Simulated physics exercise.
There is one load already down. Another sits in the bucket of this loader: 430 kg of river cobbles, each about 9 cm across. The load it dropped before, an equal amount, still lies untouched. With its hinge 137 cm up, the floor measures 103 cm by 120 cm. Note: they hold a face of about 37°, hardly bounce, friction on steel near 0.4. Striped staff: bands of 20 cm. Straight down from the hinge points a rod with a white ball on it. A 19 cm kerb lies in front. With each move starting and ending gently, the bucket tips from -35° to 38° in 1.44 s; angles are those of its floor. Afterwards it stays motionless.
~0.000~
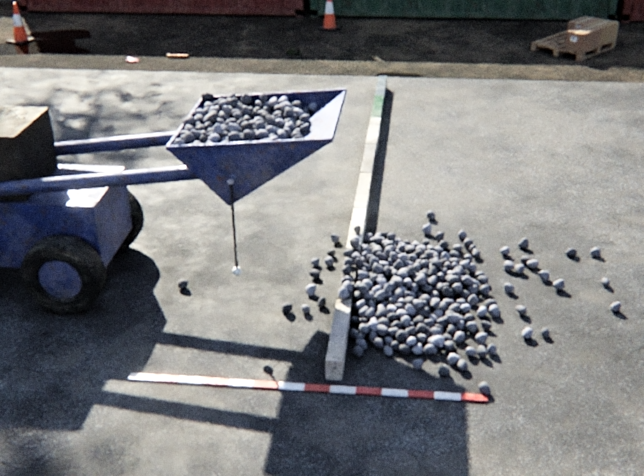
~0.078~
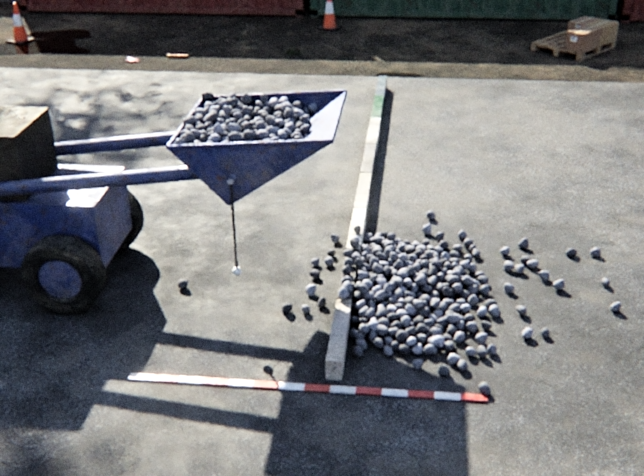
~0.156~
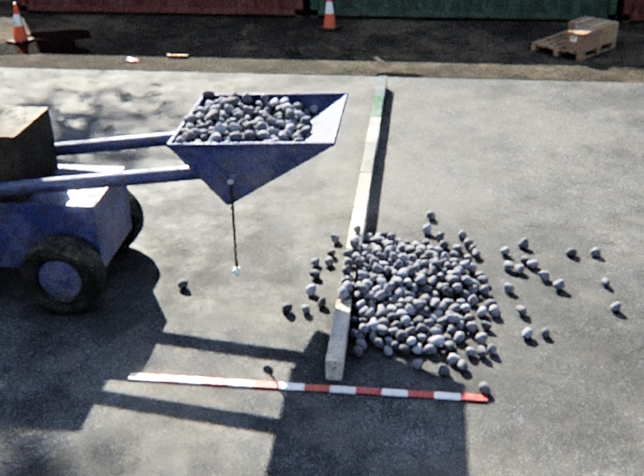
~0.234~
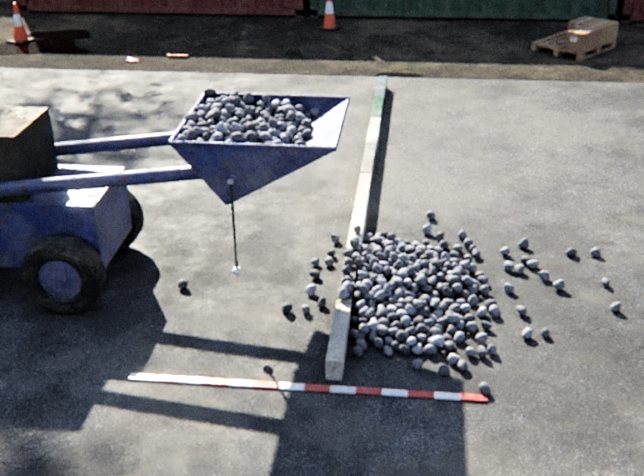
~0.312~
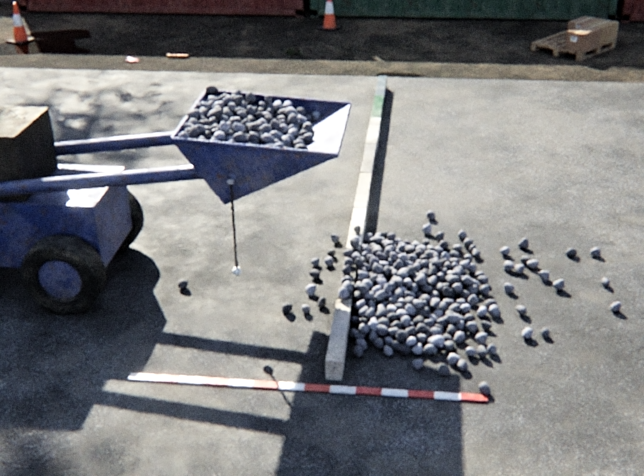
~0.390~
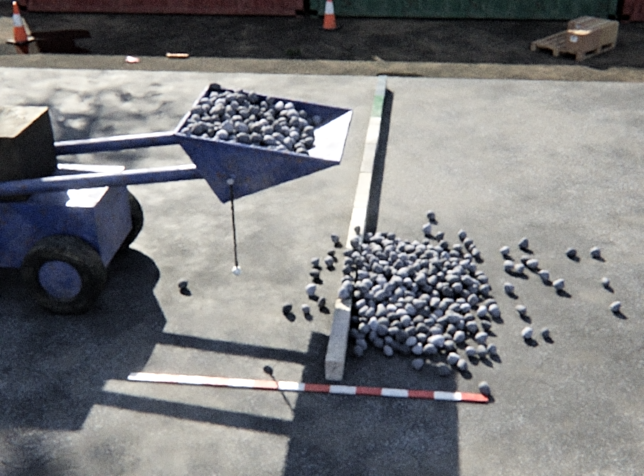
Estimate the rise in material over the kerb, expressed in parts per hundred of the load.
Close to 69 parts in a hundred.
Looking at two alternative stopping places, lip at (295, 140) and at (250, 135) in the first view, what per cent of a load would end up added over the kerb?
Roughly 15 per cent, then 0 per cent.
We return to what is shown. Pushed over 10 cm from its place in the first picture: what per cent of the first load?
Close to 15 in a hundred of them.
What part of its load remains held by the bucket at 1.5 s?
Close to 55 per cent of the load.
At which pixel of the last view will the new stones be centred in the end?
Their centre ends up near (374, 275).
After 1.1 s the floor is at 27°; in per cent of one load, 100 in the bucket, 5 on this side of the kerb, 95 over the kerb; the foremost stones are at (572, 280).
After 1.5 s the floor is at 38°; in per cent of one load, 57 in the bucket, 39 on this side of the kerb, 104 over the kerb; the foremost stones are at (572, 280).
After 1.9 s the floor is at 38°; in per cent of one load, 11 in the bucket, 44 on this side of the kerb, 145 over the kerb; the foremost stones are at (572, 280).
After 4.7 s the floor is at 38°; in per cent of one load, 0 in the bucket, 36 on this side of the kerb, 164 over the kerb; the foremost stones are at (574, 276). Net gain over the kerb, 69.
